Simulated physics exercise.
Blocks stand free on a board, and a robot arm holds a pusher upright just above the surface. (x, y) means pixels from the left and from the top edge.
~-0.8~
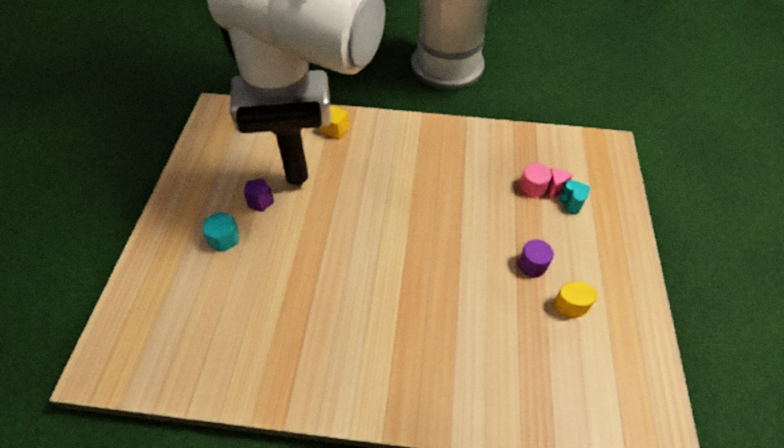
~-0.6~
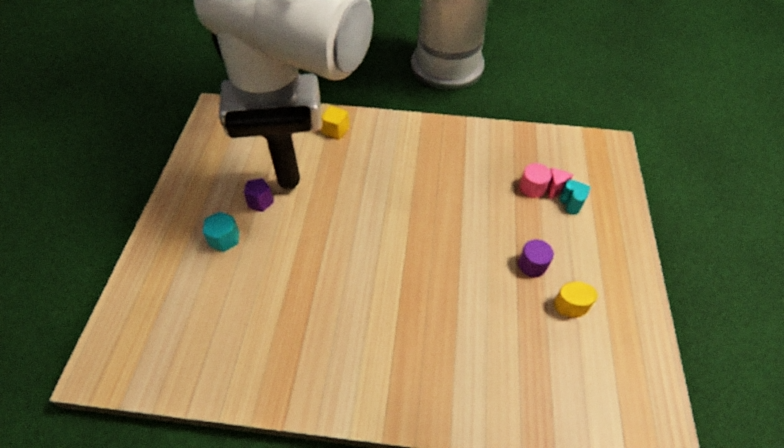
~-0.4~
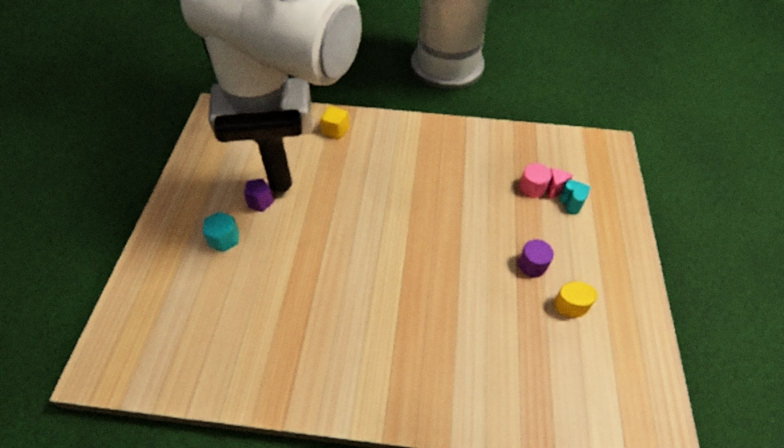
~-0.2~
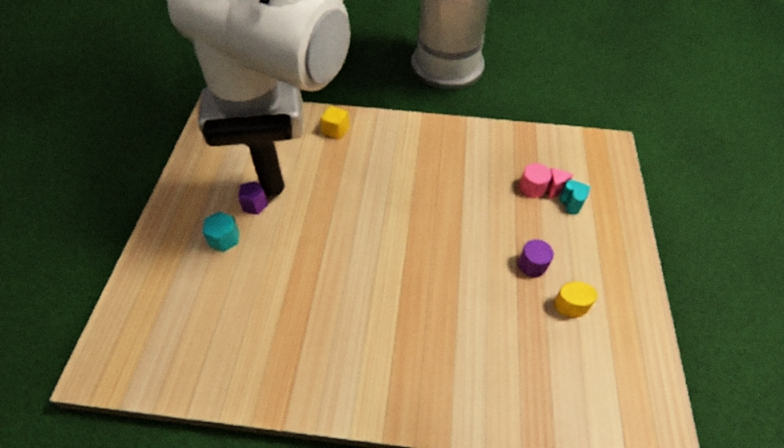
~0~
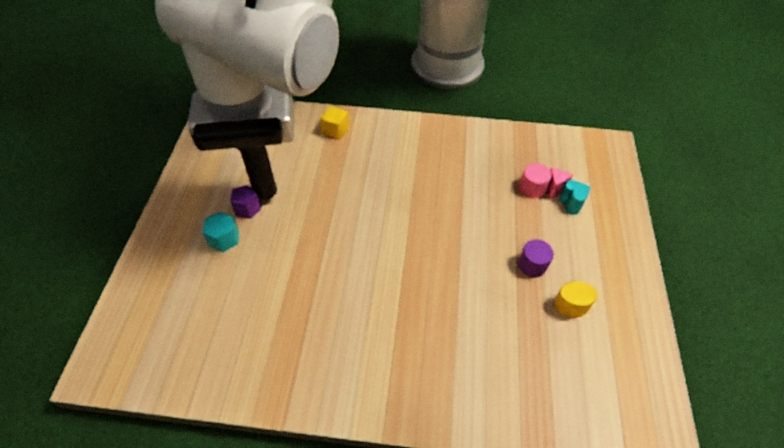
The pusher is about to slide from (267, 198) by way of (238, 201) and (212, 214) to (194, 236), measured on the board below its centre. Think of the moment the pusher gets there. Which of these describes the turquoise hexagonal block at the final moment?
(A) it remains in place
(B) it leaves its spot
B - it leaves its spot.
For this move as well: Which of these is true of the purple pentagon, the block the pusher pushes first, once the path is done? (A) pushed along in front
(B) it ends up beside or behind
I choose A.
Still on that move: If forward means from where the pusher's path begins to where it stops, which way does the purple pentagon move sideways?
The left.
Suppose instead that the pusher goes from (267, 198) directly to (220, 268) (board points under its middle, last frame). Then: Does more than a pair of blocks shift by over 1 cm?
No, that is not how it ends up.
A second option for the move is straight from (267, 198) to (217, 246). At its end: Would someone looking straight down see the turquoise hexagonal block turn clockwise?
Short answer: No.
What follows on the original path. One third of the way, pusher (236, 194); turquoise hexagonal block (216, 227), turned 15° anticlockwise; purple pentagon (218, 203), turned 40° anticlockwise.
Two thirds of the way, pusher (209, 208); turquoise hexagonal block (212, 233), turned 55° anticlockwise; purple pentagon (192, 219), turned 50° anticlockwise.
At the end, pusher (190, 229); turquoise hexagonal block (210, 237), turned 80° anticlockwise; purple pentagon (172, 242), turned 50° anticlockwise.
